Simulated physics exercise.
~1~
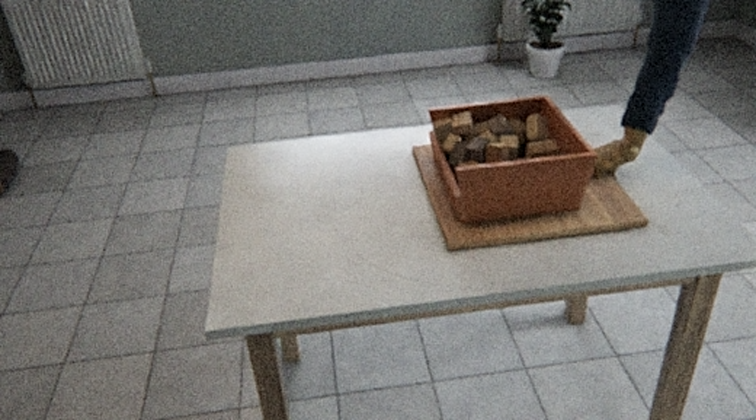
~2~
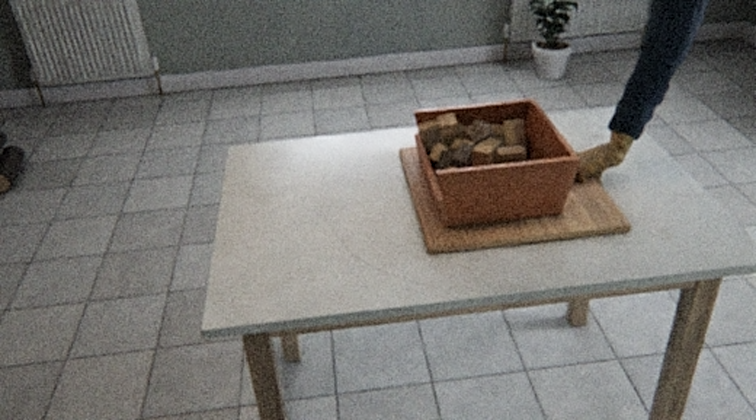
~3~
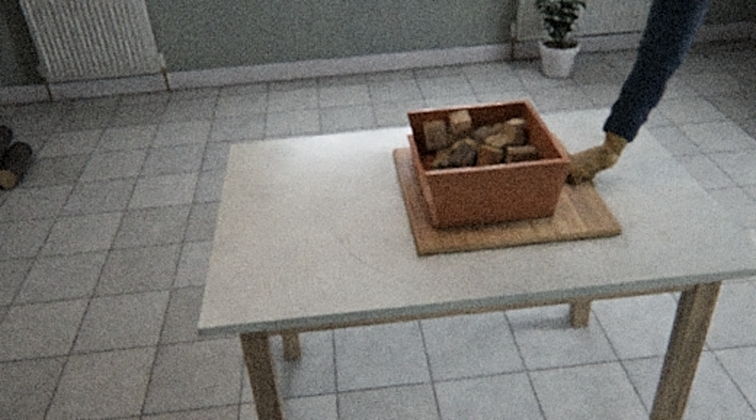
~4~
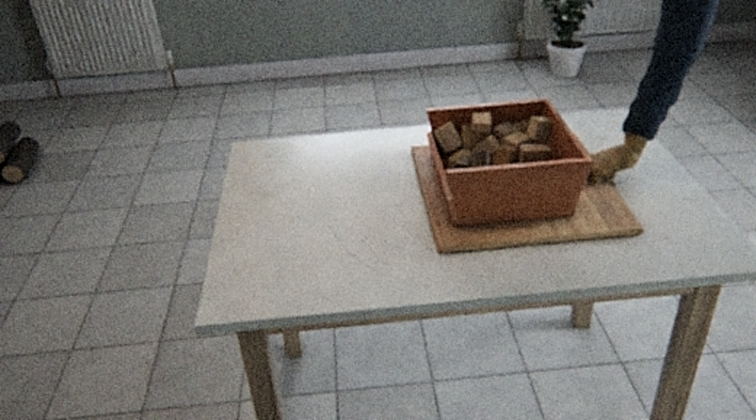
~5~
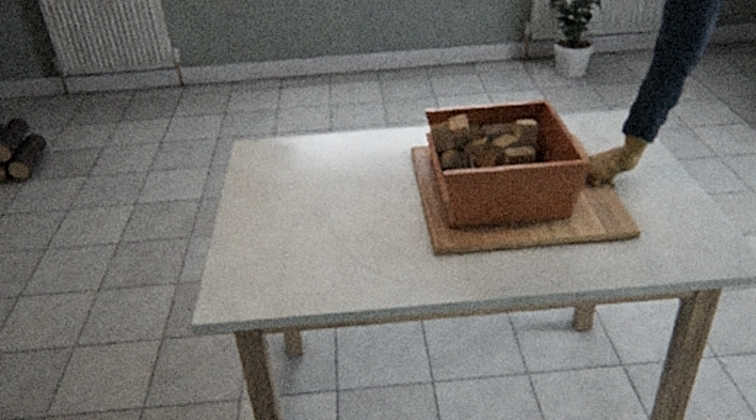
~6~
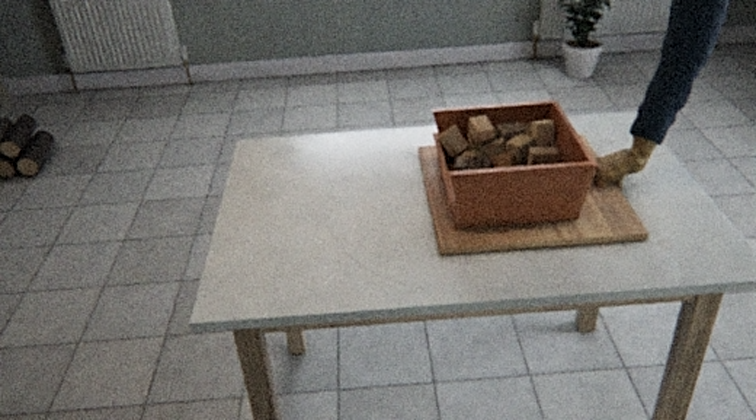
A gloved hand slides a board left, then right, keeping the basket's wooden blocks inside.
